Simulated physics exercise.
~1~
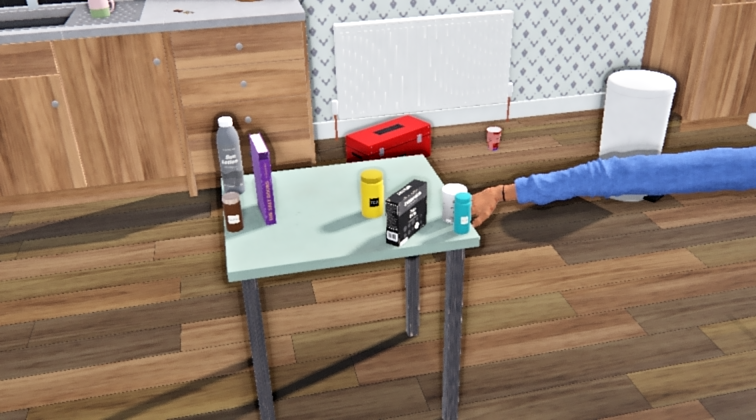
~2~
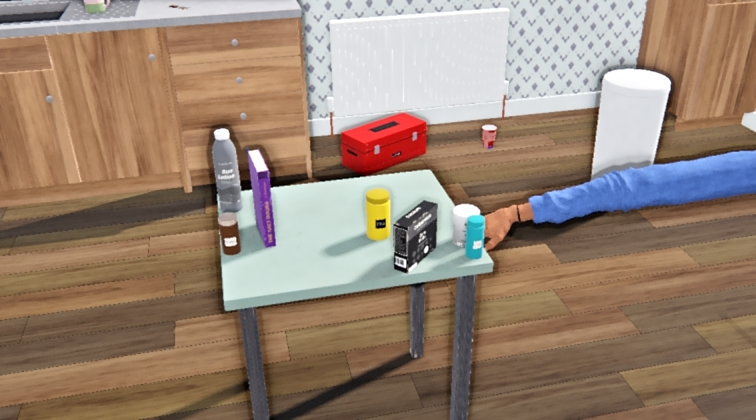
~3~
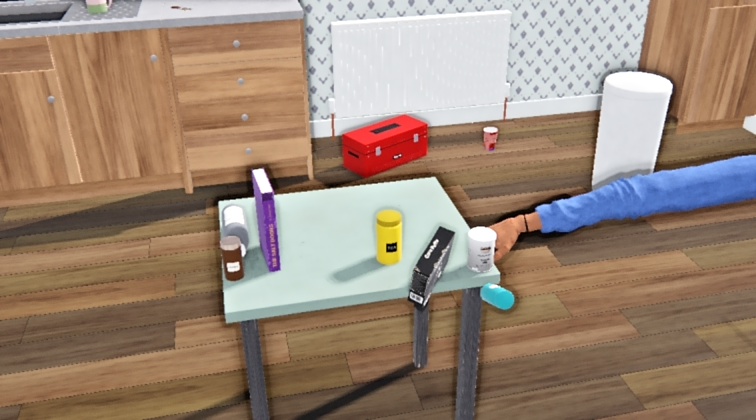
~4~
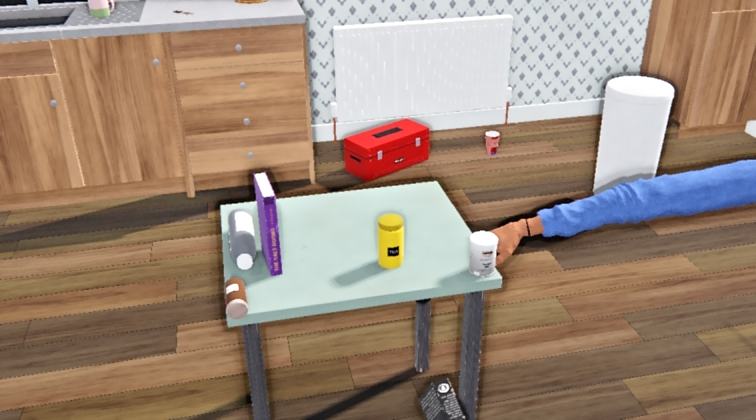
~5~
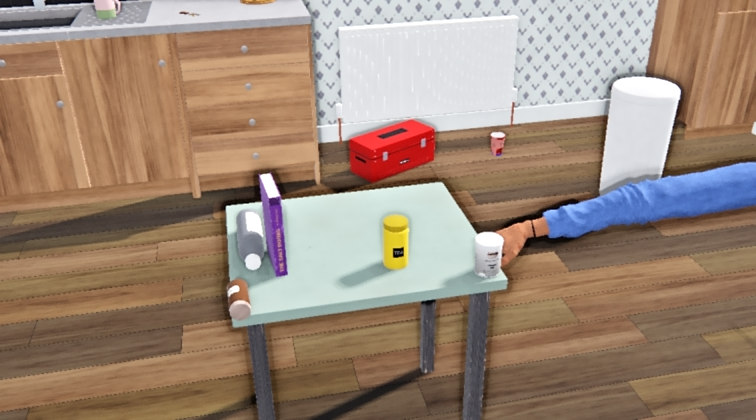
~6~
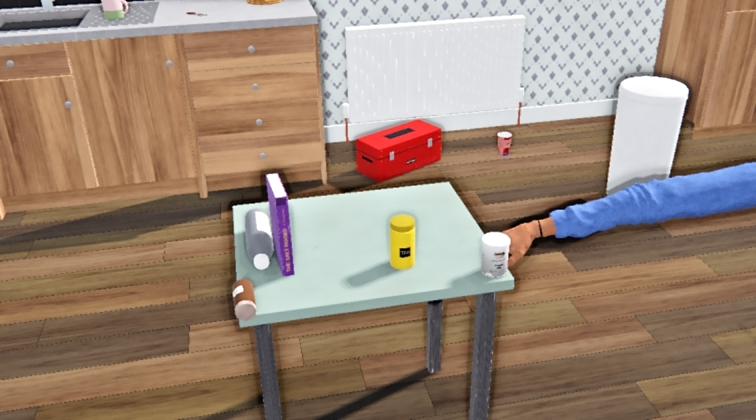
The footage shows a blue-sleeved arm at the right edge of a small table as it shifts toward the viewer; the black packet and turquoise shaker fall off, while the grey bottle and brown shaker topple, leaving the purple book, yellow jar and white tin upright.
